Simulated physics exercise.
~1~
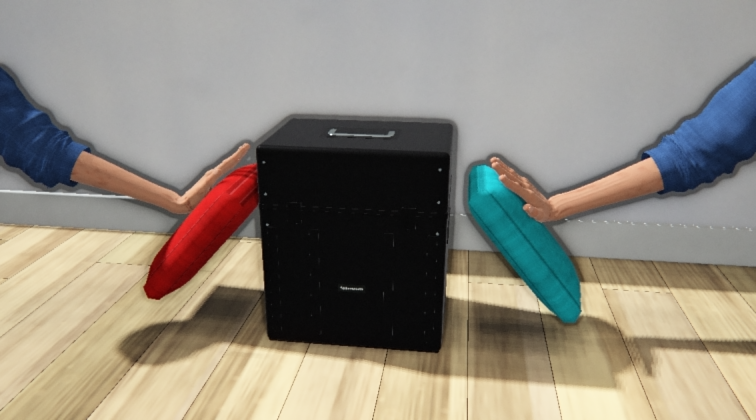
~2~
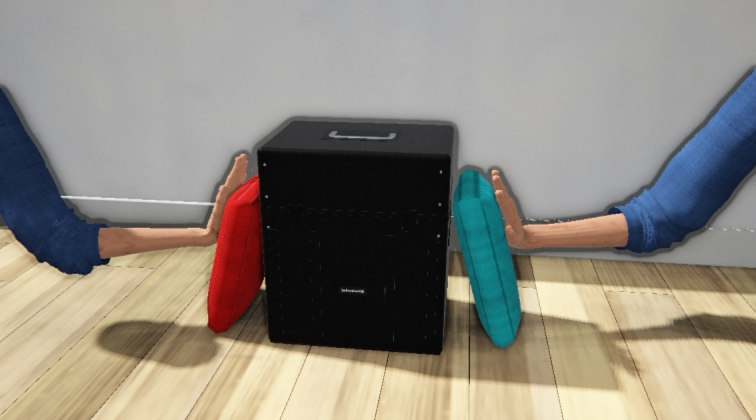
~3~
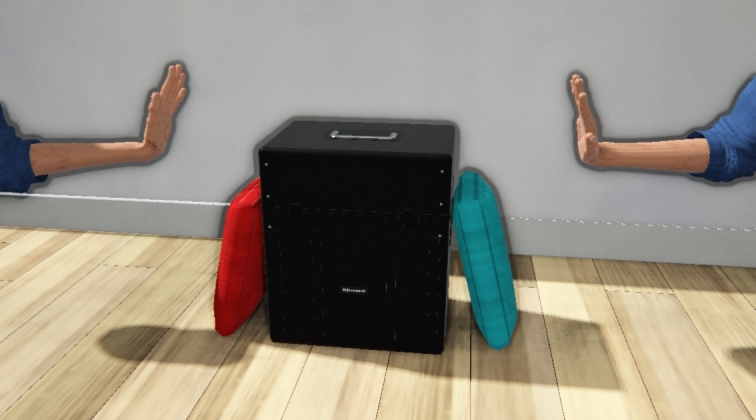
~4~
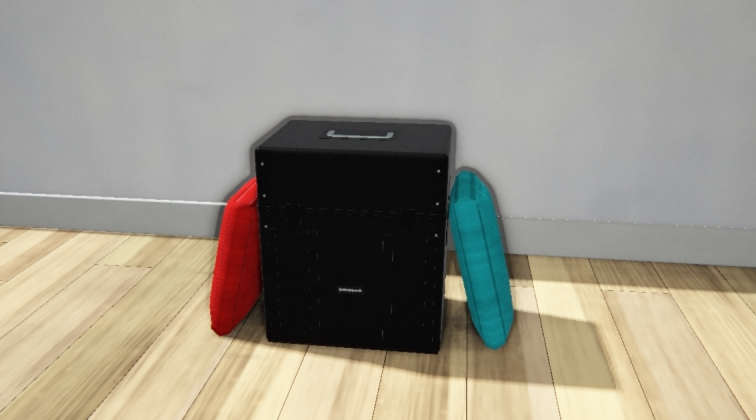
A black chest with a metal handle on top stands on a pale wooden floor before a grey wall, seen from the front and slightly above. Two blue-sleeved arms reach in from either side, the left hand against a red soft bag and the right against a turquoise one, both bags tilted. The hands bring them in against the chest, the red one moving right and the turquoise one left, until both stand more upright. Then the hands let go, draw back and leave the view. Both bags stay leaning on the chest's sides.
